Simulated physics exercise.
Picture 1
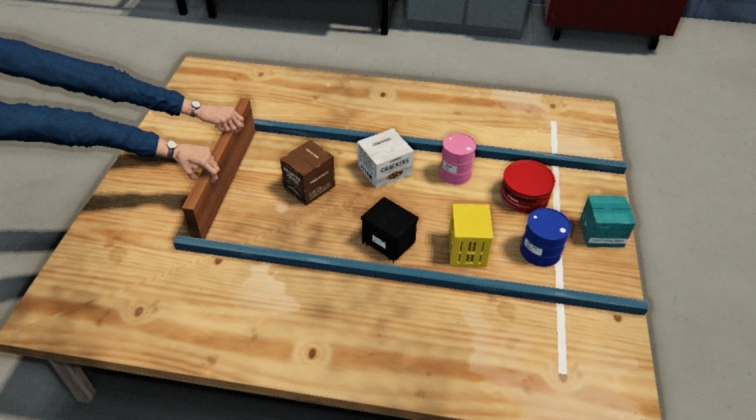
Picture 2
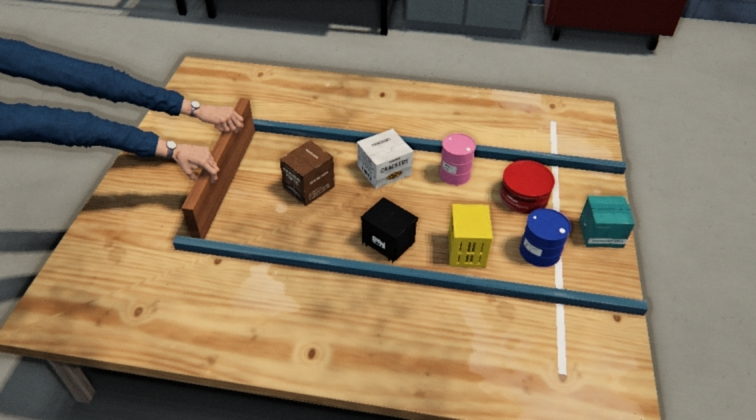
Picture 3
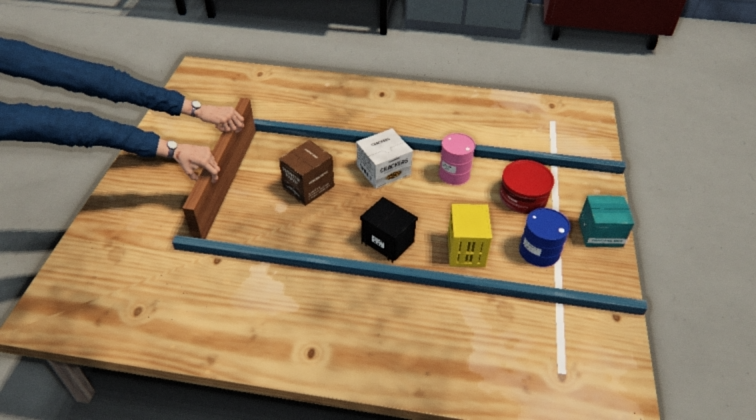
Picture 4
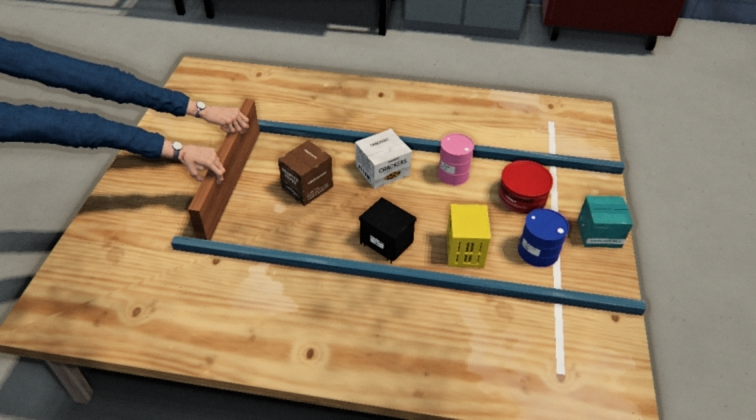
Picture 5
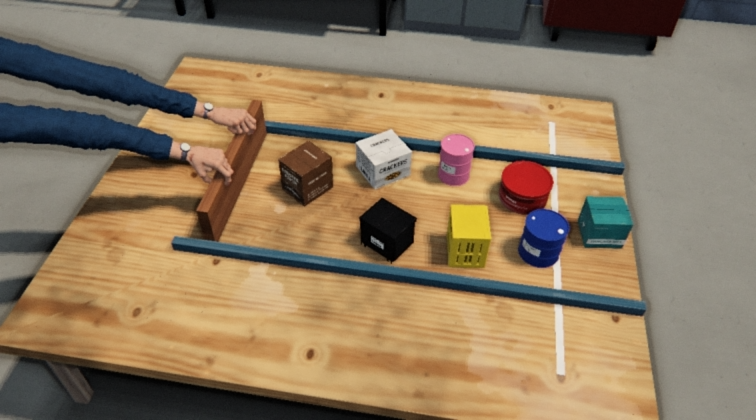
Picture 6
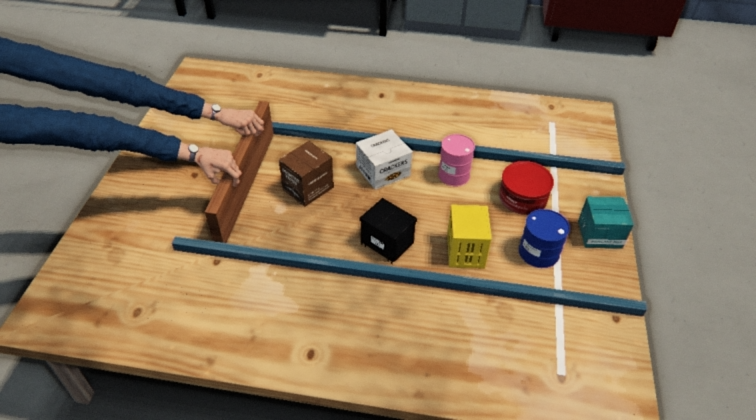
On a wooden table, two hands slide a plank slightly right toward several still packages.
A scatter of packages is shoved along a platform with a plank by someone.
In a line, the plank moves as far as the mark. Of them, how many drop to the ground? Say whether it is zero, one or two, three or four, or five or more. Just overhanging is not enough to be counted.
It is one or two.
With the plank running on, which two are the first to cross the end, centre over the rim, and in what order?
Going earliest first, the turquoise box leads and the blue canister follows.
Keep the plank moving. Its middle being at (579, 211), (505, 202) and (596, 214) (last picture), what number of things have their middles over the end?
First 5, next 0, last 5.
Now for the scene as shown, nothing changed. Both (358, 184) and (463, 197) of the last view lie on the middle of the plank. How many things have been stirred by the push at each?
By then 2, and later 7.
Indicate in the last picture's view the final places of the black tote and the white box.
The first near (585, 248), the second near (579, 172).
A little later, none off yet; turquoise box at rest near (605, 223); blue canister at rest near (543, 239); red pail at rest near (526, 188).
Next, none off yet; turquoise box shifted a little near (621, 223); blue canister shifted about its own width near (599, 247); red pail shifted about its own width near (561, 202).
When it is over, the number that fall off is one or two; down, blue canister and turquoise box.
